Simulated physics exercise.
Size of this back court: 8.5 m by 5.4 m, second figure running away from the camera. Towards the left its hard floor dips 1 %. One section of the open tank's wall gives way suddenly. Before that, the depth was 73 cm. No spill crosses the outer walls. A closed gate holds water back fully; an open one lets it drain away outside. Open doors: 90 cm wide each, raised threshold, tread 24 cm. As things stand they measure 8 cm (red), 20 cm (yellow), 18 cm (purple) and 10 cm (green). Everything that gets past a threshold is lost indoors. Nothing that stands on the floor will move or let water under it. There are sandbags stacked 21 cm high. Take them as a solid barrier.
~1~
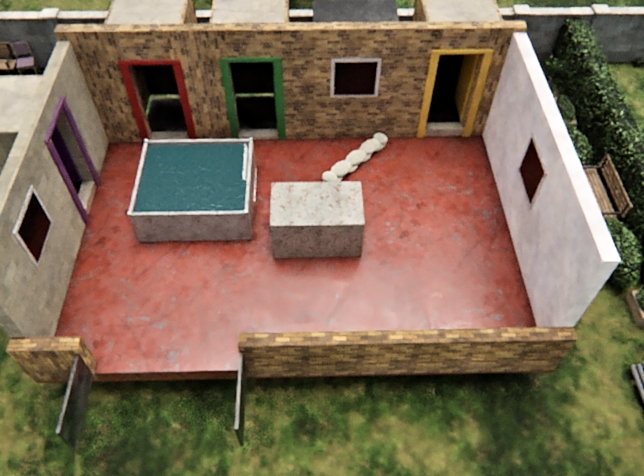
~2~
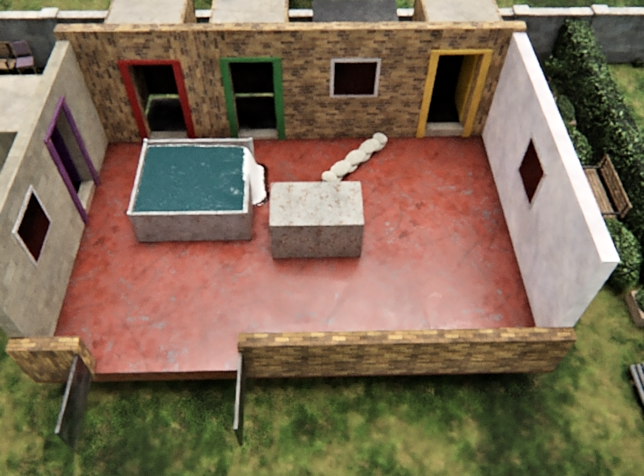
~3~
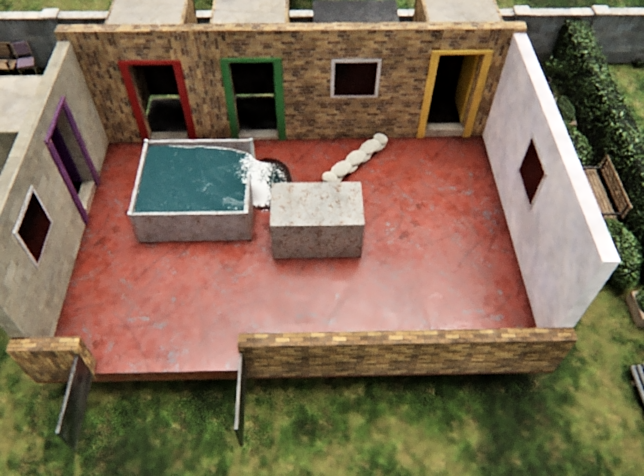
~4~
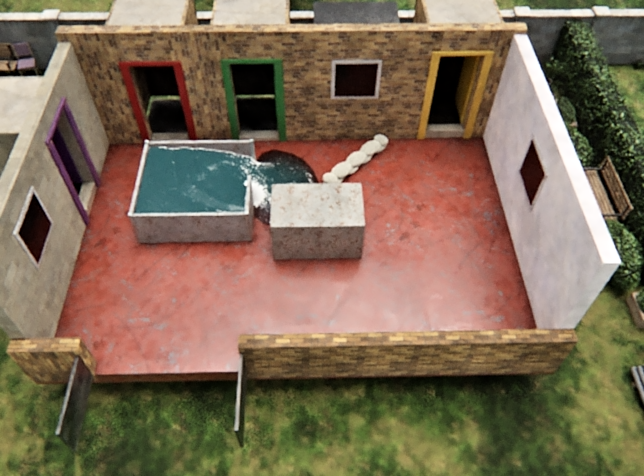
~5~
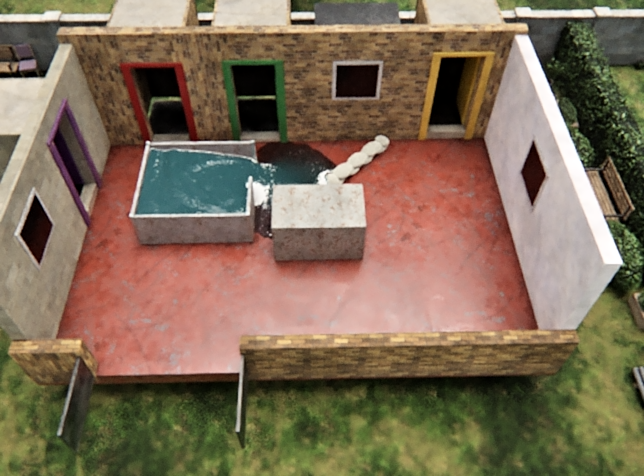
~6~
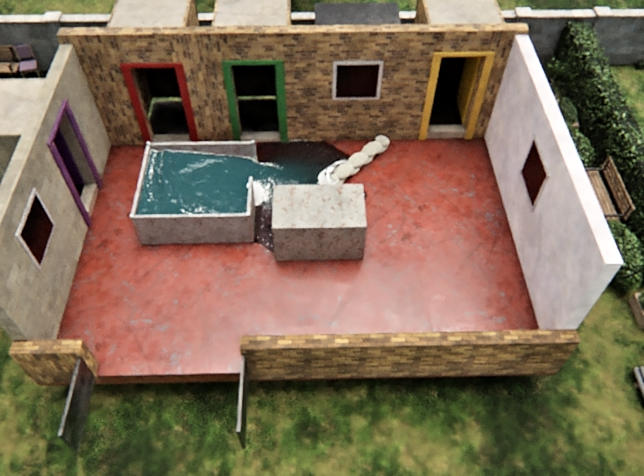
Water bursts from the right side of an open grey tank in a red-floored, roofless court, seen from high above by a still camera. Red, green and yellow doorways line the brick back wall, a purple one stands left, and pale sandbags lie beyond a concrete block. White foam spills out first, then a dark sheet spreads behind the block and between it and the tank, while the tank's surface ripples.
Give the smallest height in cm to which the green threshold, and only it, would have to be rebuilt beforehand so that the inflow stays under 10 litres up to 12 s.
Roughly 12 cm.
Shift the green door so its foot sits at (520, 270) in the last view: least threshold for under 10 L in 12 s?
Around 7.0 cm would do it.
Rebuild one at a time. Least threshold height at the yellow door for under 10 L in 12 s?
Yellow door - some 11.0 centimetres.
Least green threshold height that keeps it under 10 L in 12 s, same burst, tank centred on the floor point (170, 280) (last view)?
Some 20 cm.
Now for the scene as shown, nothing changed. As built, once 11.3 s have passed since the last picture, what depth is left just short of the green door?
It works out to about 8.5 centimetres deep.
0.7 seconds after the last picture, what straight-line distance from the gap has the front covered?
Around 4.2 m from the gap.
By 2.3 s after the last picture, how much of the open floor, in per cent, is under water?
Wet share: Around 40 %.
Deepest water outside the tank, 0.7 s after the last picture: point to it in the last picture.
About (350, 145).
Then, 0.7 s after the last picture water covers 20 % of the floor, deepest (48 cm) near (350, 145); 5 cm at the green door, 0 litres in over its 10 cm threshold.
Then, 2.3 s after the last picture water covers 40 % of the floor, deepest (32 cm) near (366, 145); 6 cm at the green door, 0 litres in over its 10 cm threshold.
Then, 11.3 s after the last picture water covers 95 % of the floor, deepest (13 cm) near (70, 292); 8 cm at the green door, 24 litres in over its 10 cm threshold.
At the green door as built, the water peaked near 13 cm, 5.5 s after the last picture.
Run again over the same 12 s with other heights there, 23 litres in over 10 cm, 4 litres over 13.5 cm. The limit of 10 litres is kept from about 12 cm up.
